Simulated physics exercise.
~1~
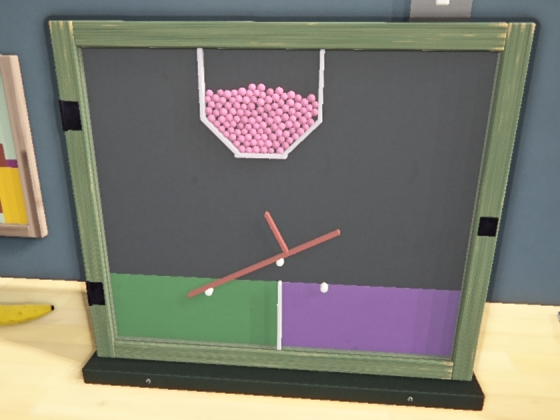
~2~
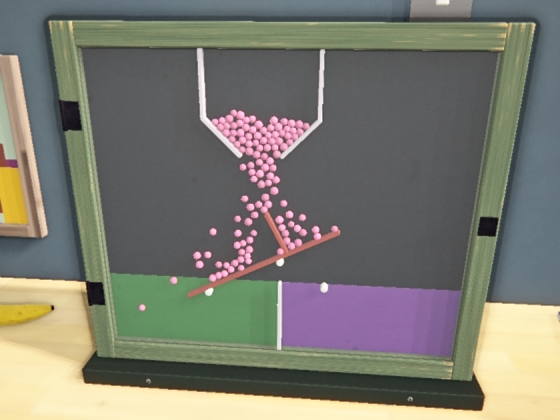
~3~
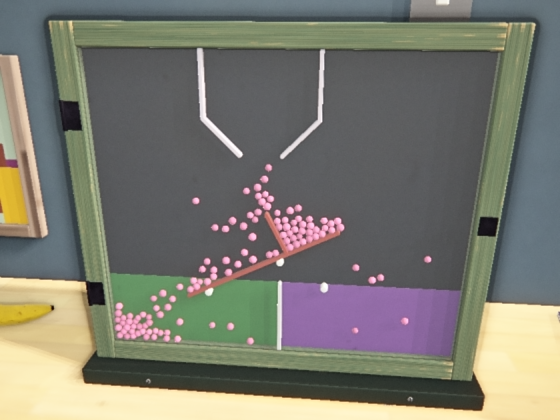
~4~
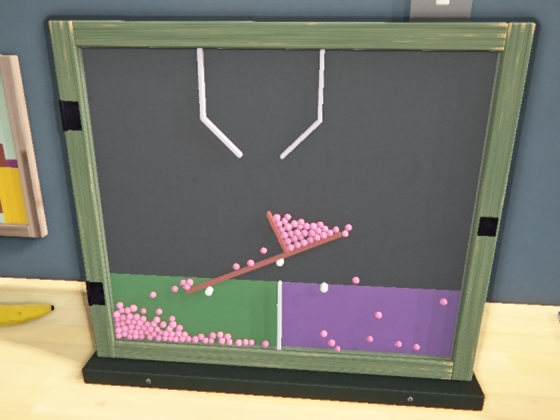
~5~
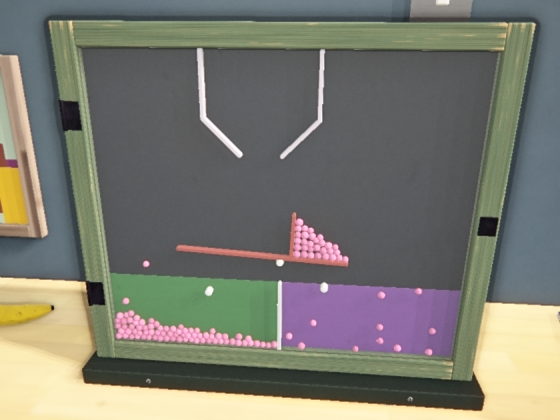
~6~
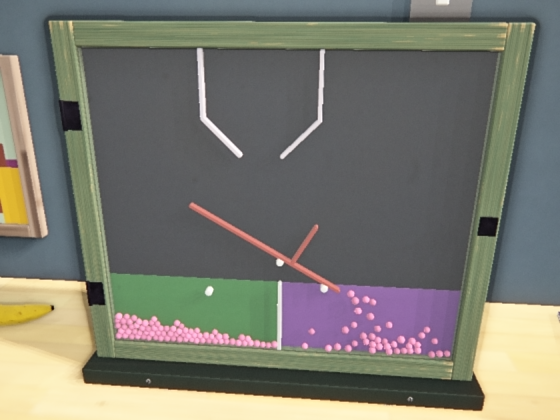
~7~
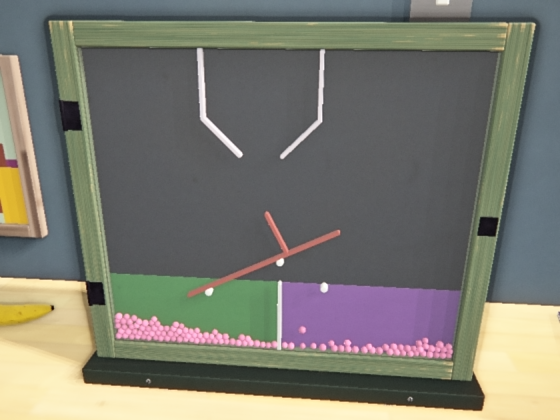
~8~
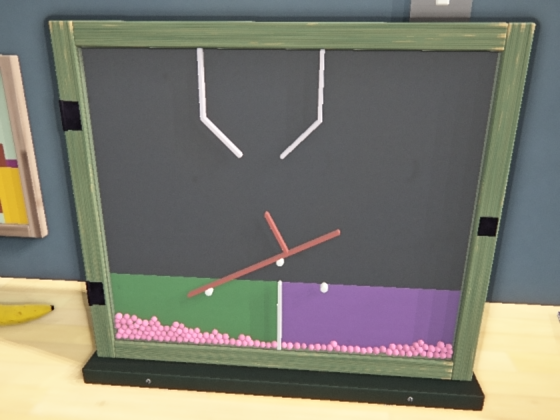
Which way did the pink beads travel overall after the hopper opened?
They moved down, falling from the hopper onto the red tray and ending up in the bins at the bottom.
In an upright framed case, pink beads poured from a hopper onto a tilted red tray, many sliding left into the green bin, until the tray tipped right, emptied into the purple bin and swung back, leaving most beads in the green.
